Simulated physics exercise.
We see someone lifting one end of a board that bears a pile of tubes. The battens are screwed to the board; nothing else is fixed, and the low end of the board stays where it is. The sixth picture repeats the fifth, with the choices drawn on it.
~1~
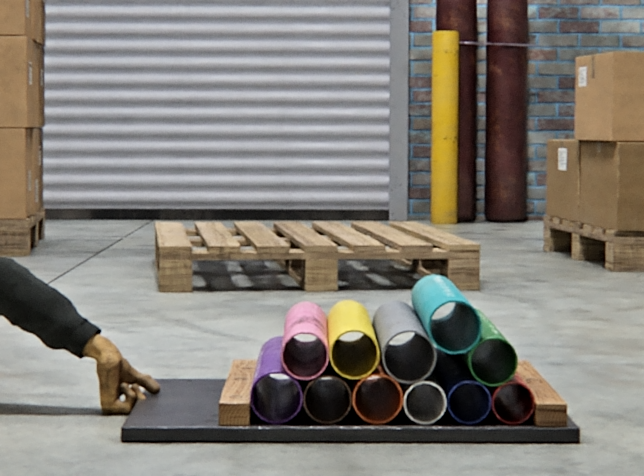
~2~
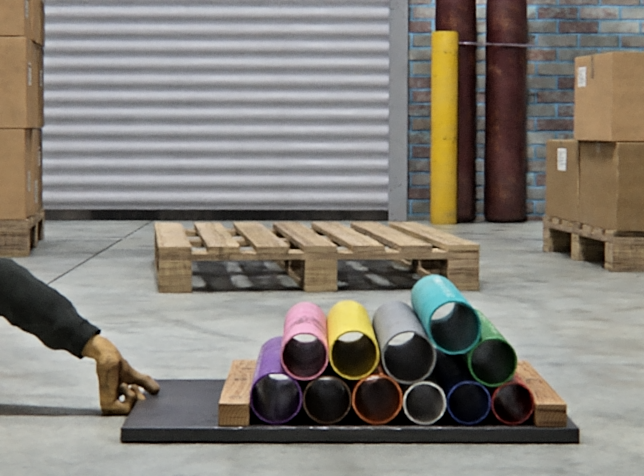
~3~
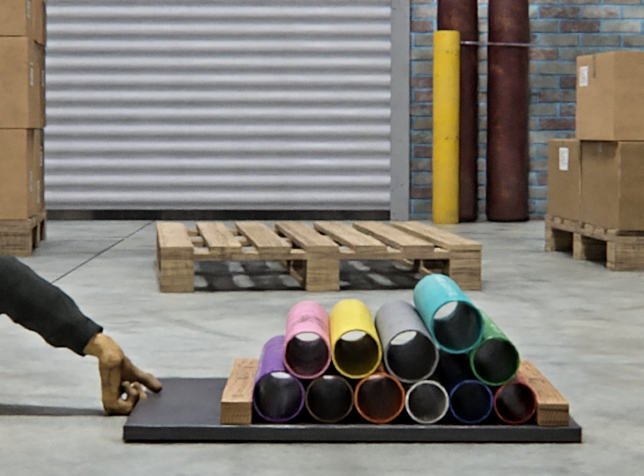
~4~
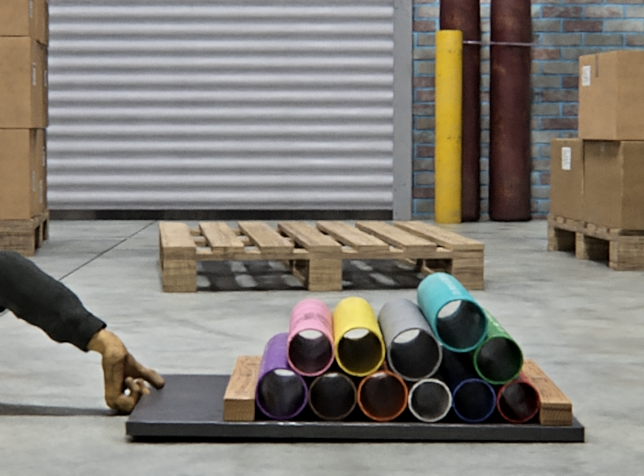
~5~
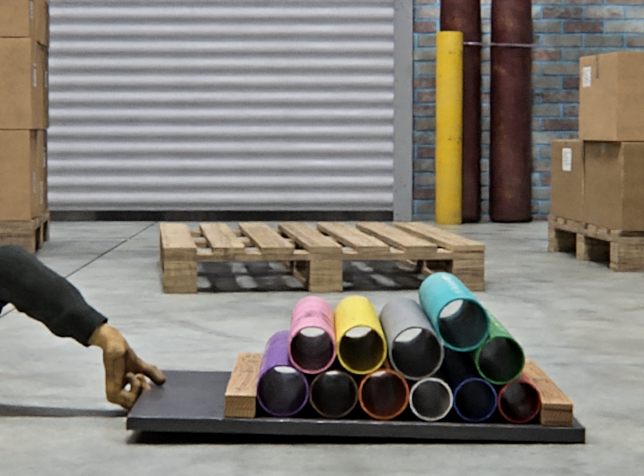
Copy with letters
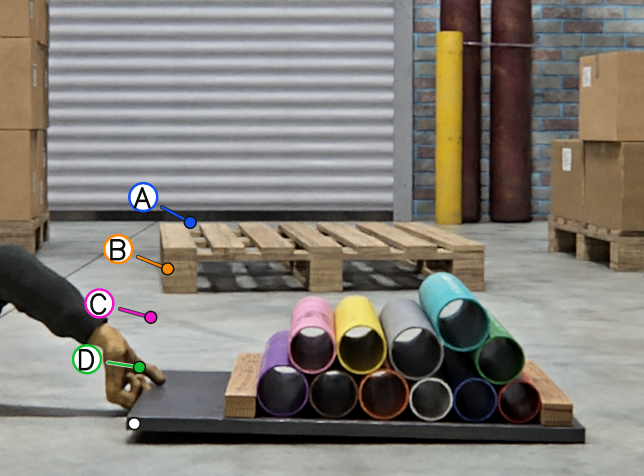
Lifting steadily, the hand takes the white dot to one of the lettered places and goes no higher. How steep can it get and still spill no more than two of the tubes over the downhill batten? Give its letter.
The answer is mark C.
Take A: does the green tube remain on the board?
The green tube: No.
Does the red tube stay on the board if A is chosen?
Yes.
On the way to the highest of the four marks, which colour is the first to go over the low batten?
It is the green one.
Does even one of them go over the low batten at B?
At B: Yes.
On the copy, A at (190, 222); B at (168, 269); C at (151, 317); D at (140, 367); the white dot at (134, 424).
On C. First, board at 12°.
Then, board at 15°.
Finally, board at 15°, none over the low batten.
By contrast, A five over the low batten; B three over the low batten (green, grey, turquoise); D none over the low batten.
